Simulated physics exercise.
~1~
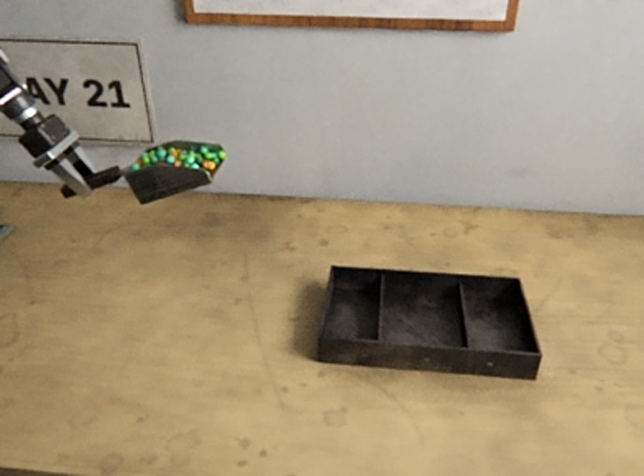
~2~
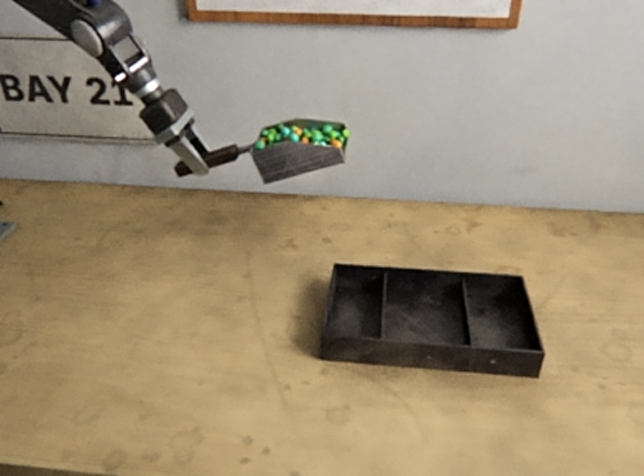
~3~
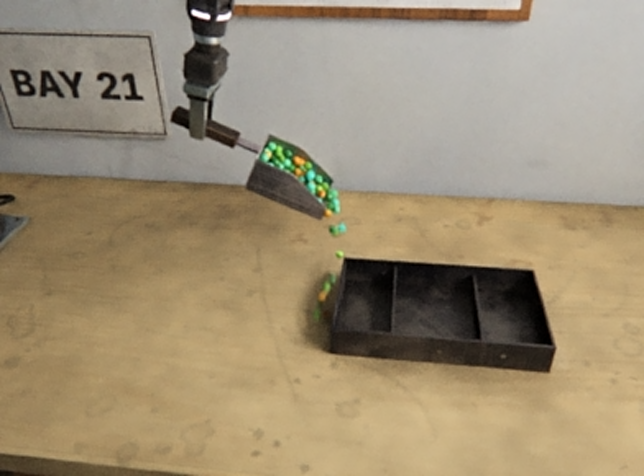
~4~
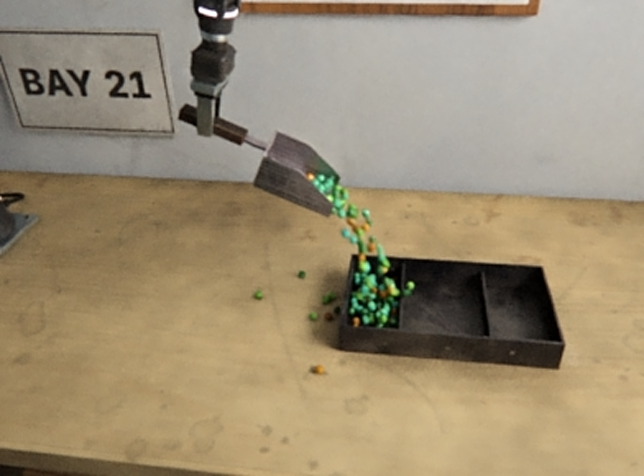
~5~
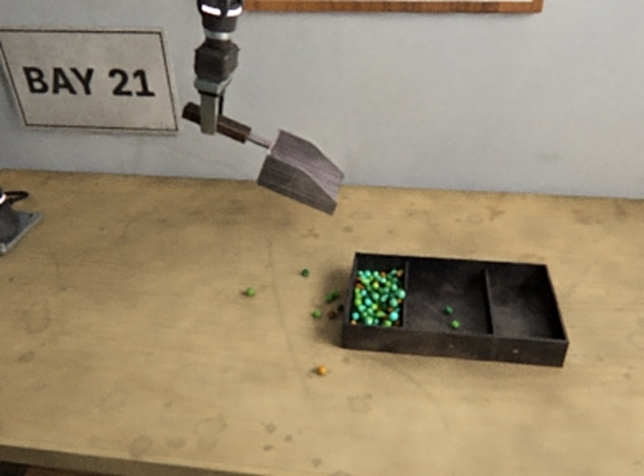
The clip shows a robot arm carrying a scoop of small green and orange round sweets rightward over a table, then tipping it above a dark divided box. The sweets pour mostly into the left compartment, with a few in the middle one and several scattered on the table.
